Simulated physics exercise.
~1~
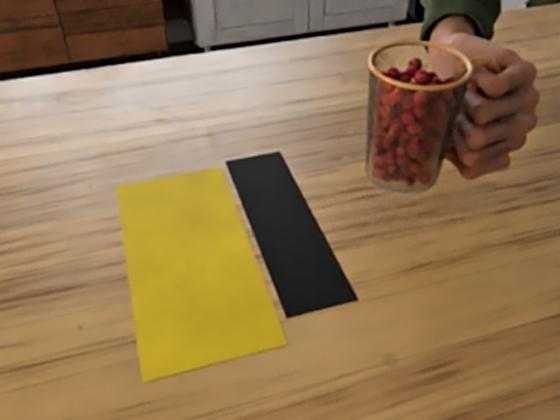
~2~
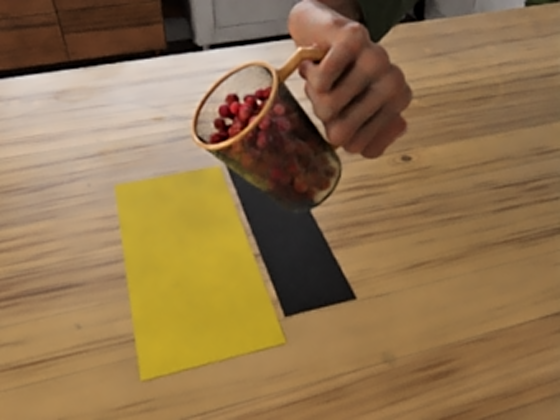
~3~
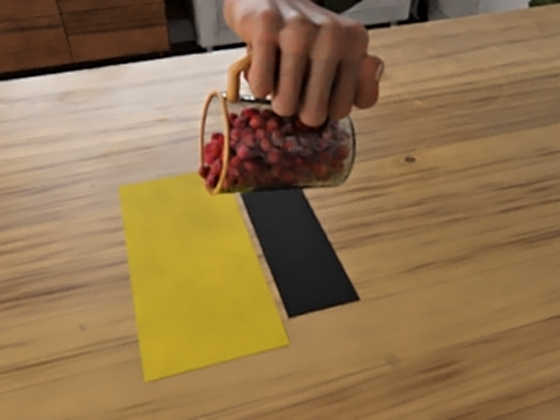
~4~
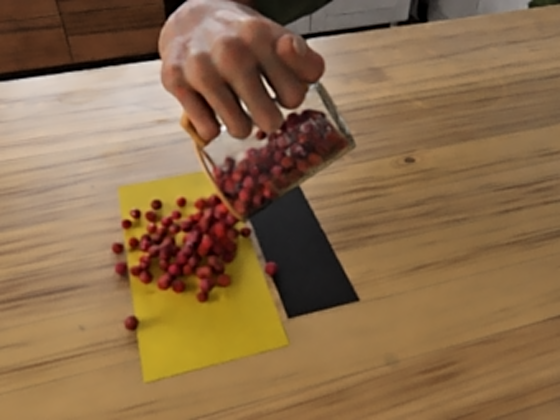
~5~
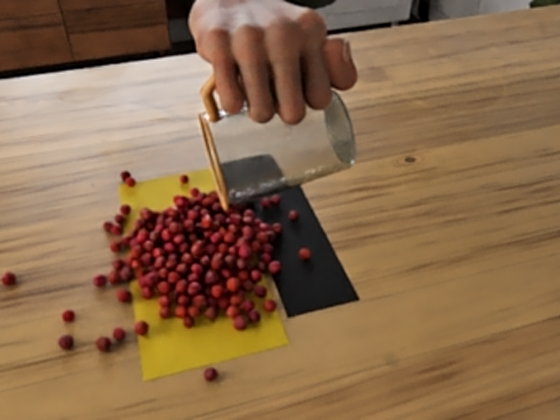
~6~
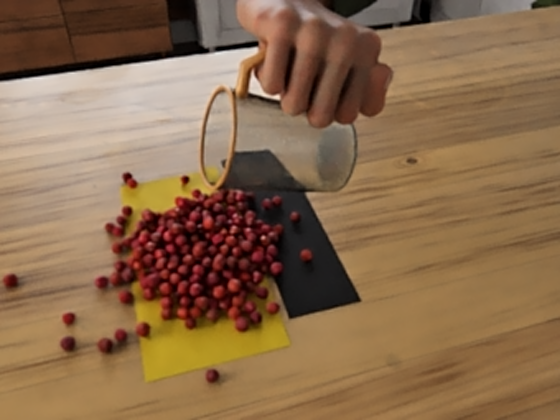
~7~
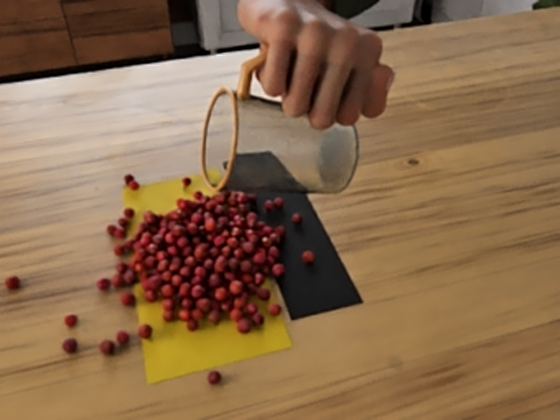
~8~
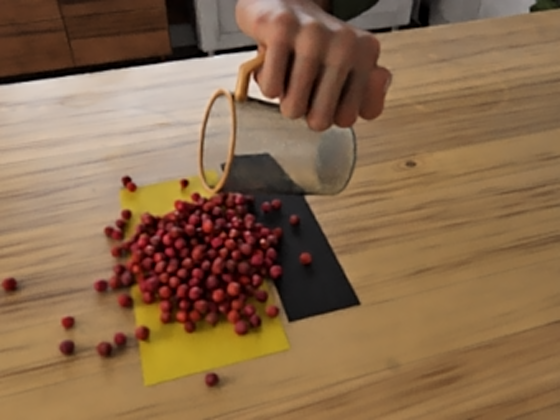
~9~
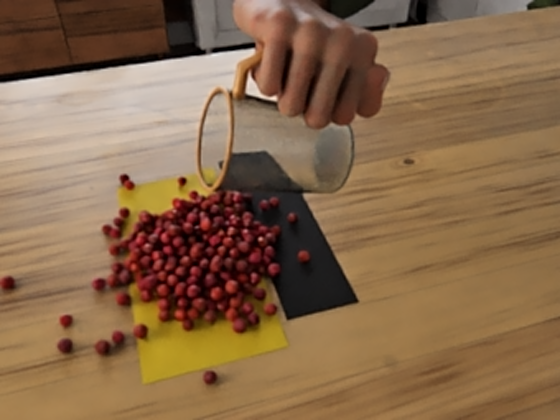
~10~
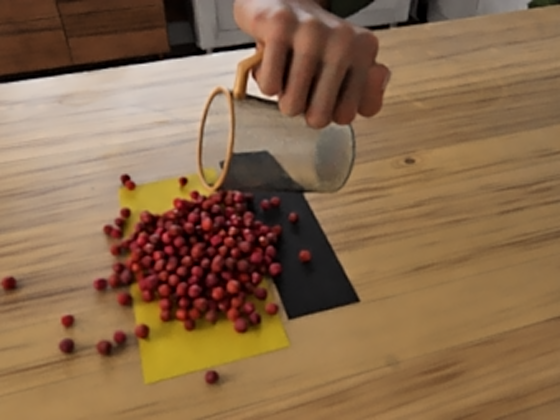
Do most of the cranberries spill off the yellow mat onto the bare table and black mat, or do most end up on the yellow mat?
Most of the cranberries end up in a pile on the yellow mat. Only a few lie on the black mat and the bare table, and the cup is left empty.
